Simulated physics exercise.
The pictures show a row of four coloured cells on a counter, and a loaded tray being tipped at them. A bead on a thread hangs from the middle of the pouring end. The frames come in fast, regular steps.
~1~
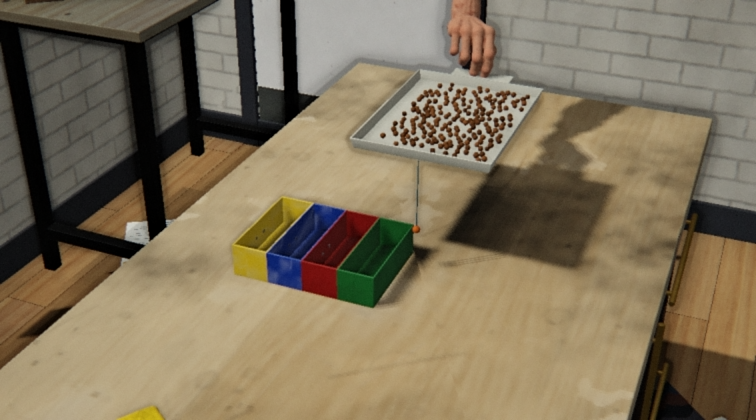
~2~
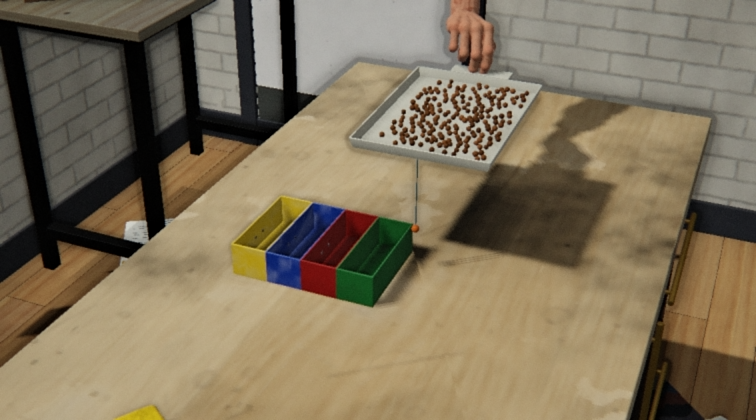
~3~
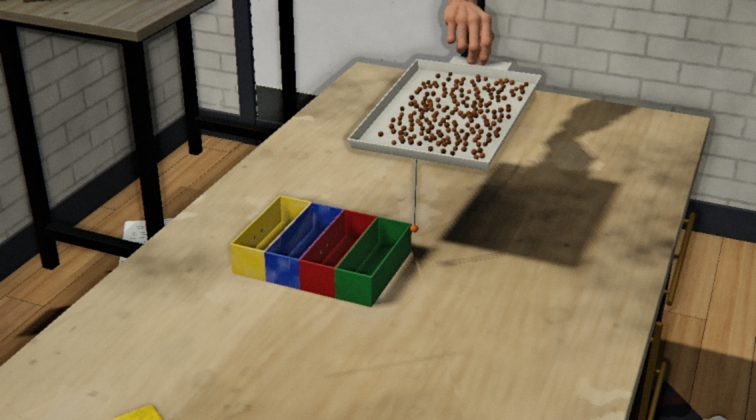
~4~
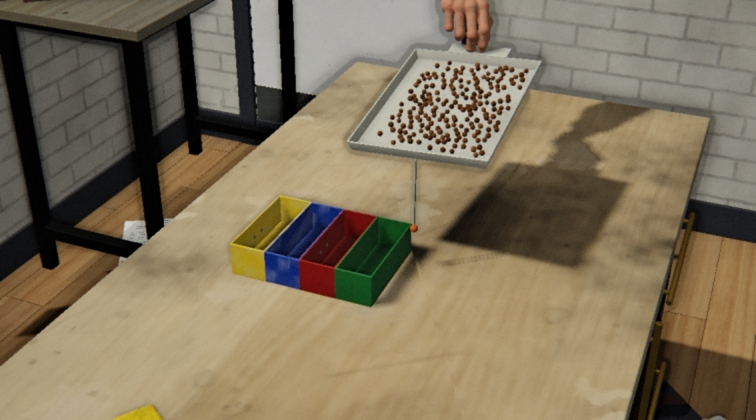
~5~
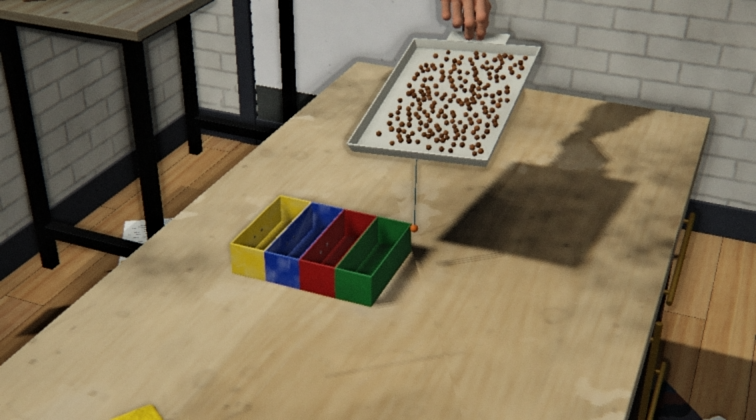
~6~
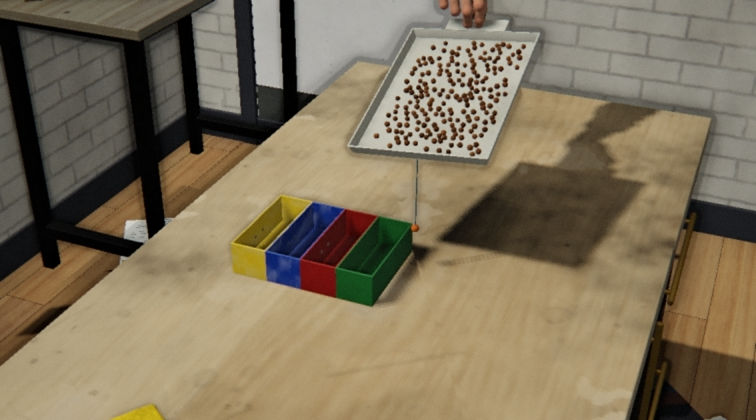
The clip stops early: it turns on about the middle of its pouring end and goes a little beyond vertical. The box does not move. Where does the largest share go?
It favours the red compartment.
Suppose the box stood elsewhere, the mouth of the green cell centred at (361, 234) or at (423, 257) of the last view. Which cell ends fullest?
One: The cell in green. Two: The cell in blue.
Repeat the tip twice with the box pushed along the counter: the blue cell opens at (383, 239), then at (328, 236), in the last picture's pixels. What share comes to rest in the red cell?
Near 0 % and 50 %.
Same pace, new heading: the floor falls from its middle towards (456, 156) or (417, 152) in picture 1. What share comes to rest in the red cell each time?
About 0 and 20 per cent.
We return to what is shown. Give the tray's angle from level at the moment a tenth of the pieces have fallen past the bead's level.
At some 65 degrees.
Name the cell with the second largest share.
It is green.
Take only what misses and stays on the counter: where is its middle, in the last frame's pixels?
Close to (423, 299).
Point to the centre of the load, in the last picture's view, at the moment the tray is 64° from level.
Close to (381, 150).
Soon, tray tipped steeply; most on the tray; a small part in the red cell; a stray few in the green cell; a stray few in the blue cell; about a quarter falling or outside the box.
A while on, tray tipped past a quarter turn; a small part on the tray; about a third in the red cell; about a quarter in the green cell; a small part in the blue cell; a stray few in the yellow cell; about a quarter falling or outside the box.
Towards the end, tray tipped past a quarter turn; about half in the red cell; about a third in the green cell; a small part in the blue cell; a stray few in the yellow cell; a small part falling or outside the box.
Finally, tray tipped past a quarter turn; about half in the red cell; about a third in the green cell; a small part in the blue cell; a stray few in the yellow cell; a small part outside the box.
